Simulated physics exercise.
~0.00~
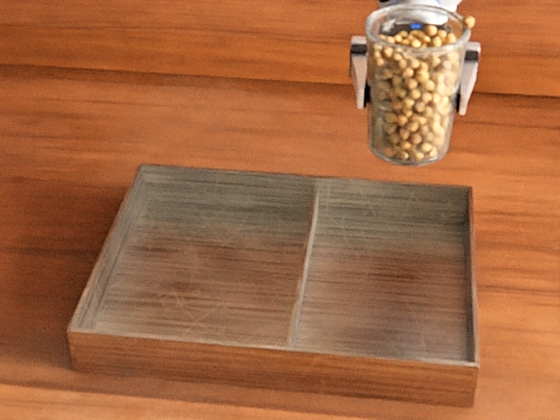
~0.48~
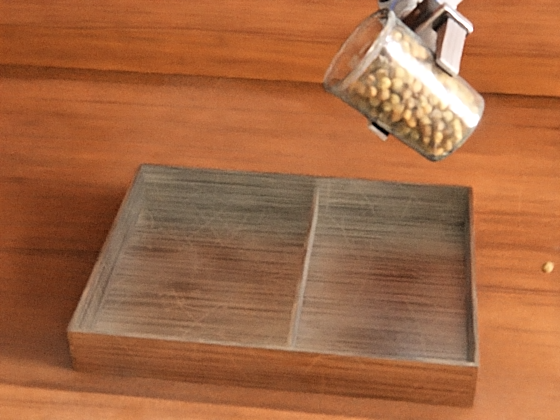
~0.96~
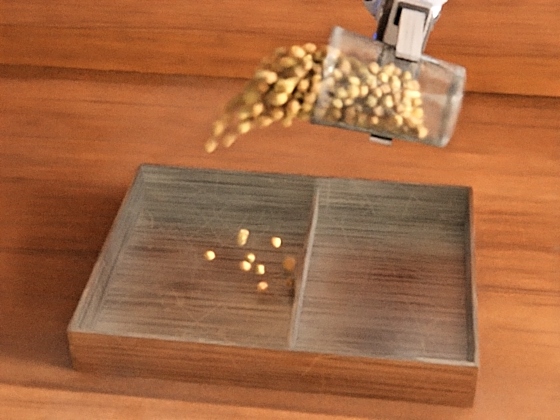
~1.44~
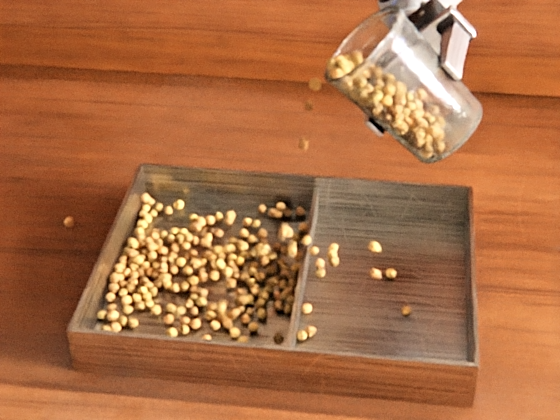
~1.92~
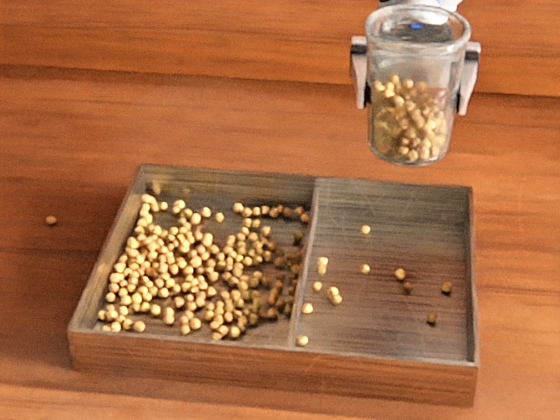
A robot arm tips chickpeas mostly into a tray's left part, then rights the cup.
